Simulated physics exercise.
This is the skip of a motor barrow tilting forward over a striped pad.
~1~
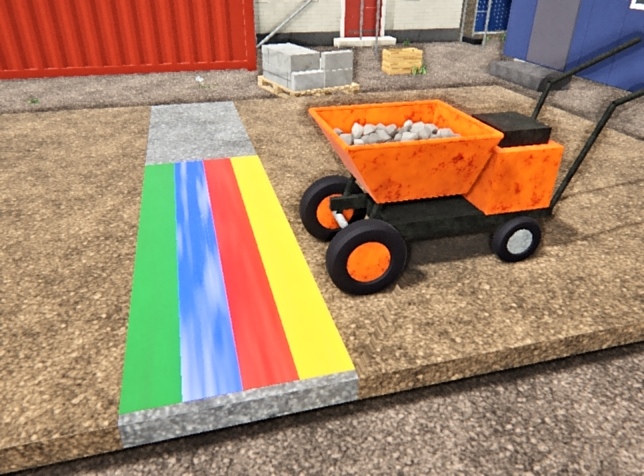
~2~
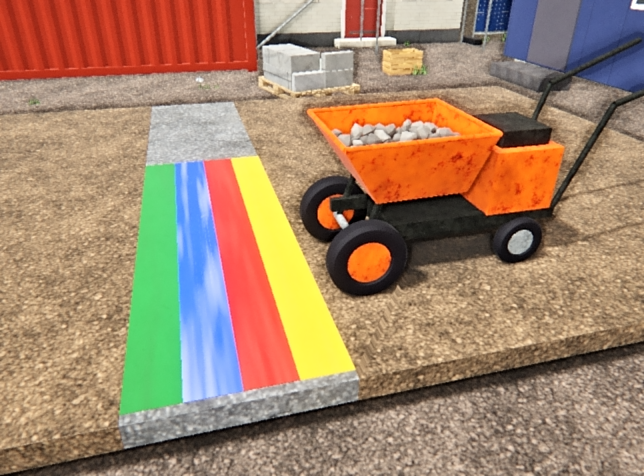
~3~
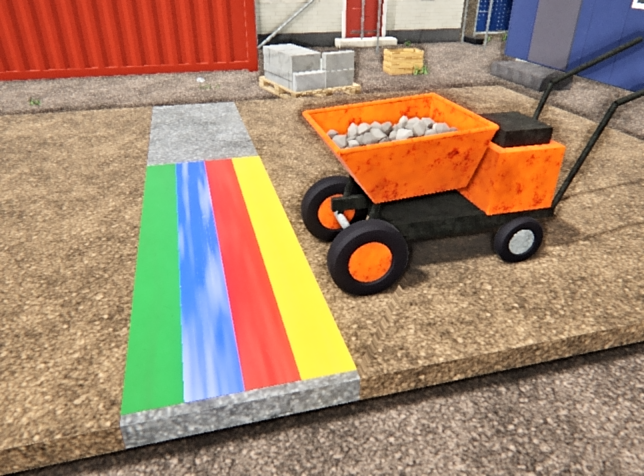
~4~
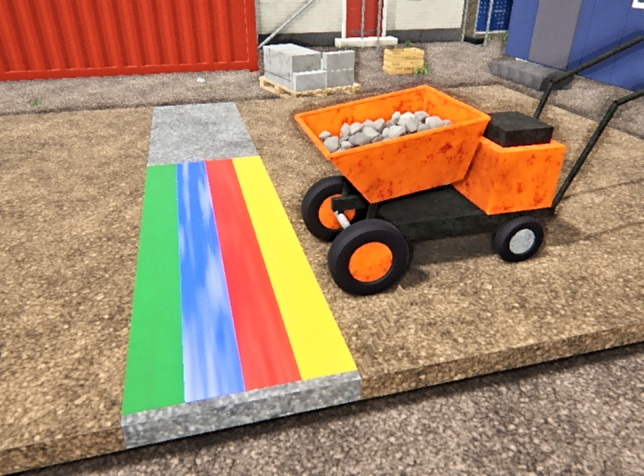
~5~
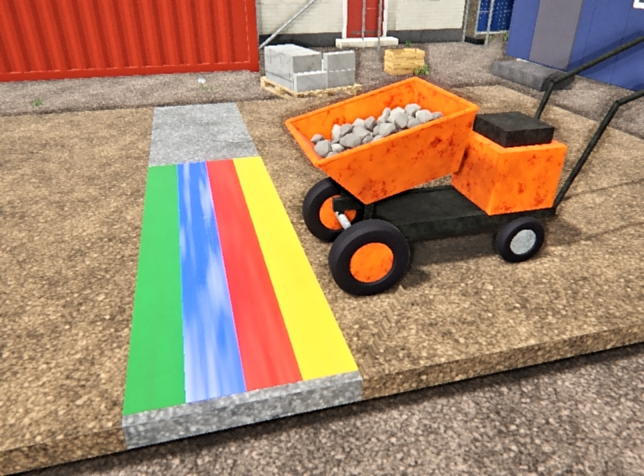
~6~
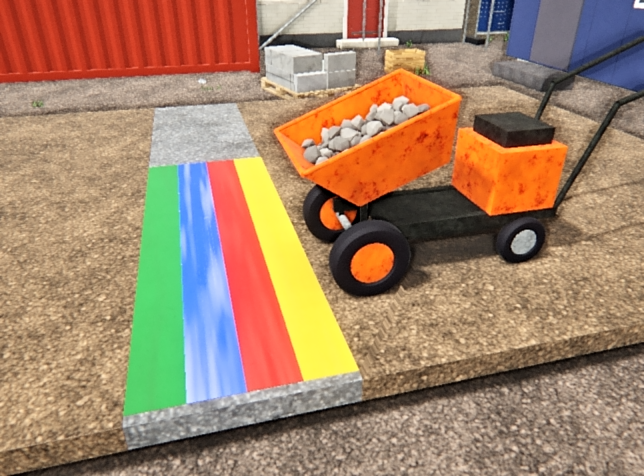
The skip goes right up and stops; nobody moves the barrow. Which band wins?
Most lies over the blue band.
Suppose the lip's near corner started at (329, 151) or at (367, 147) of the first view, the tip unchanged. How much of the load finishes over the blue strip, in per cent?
About 40 and 30 per cent.
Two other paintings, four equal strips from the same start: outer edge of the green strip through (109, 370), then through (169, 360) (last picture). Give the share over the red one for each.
Near 20 % and 0 %.
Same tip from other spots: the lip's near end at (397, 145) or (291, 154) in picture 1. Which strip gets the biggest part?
First that red strip, then the green strip.
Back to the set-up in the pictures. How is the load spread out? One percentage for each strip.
In per cent, yellow strip 0, red strip 15, blue strip 40 and green strip 20.
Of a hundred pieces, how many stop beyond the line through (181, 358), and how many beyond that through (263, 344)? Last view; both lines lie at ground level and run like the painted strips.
About 20 and 80 per cent.
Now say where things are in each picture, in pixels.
In the first frame, lip of the skip near (347, 149), level; top of the load near (399, 141), broken stones; yellow strip near (310, 329); red strip near (260, 337); blue strip near (208, 346); green strip near (153, 355).
In the second frame, lip of the skip near (345, 151), tipped barely; top of the load near (409, 145).
In the third frame, lip of the skip near (339, 153), tipped barely; top of the load near (420, 142).
In the fourth frame, lip of the skip near (329, 157), tipped a little; top of the load near (414, 137).
In the fifth frame, lip of the skip near (317, 164), tipped clearly; top of the load near (408, 122).
In the sixth frame, lip of the skip near (304, 175), tipped clearly; top of the load near (399, 131); yellow strip near (314, 330); red strip near (264, 338); blue strip near (212, 347); green strip near (157, 357).
Shortly afterwards, skip tipped steeply; the whole lot in the skip.
Next, skip tipped right over; the bulk in the skip; only a few over the red strip; a little over the blue strip; only a few over the green strip.
Some moments later, skip tipped right over; near a quarter in the skip; a little over the red strip; near a third over the blue strip; near a quarter over the green strip; a little off the paint.
In the end, skip tipped right over; near a quarter in the skip; none at all over the yellow strip; near a quarter over the red strip; near a third over the blue strip; near a quarter over the green strip; a little off the paint.
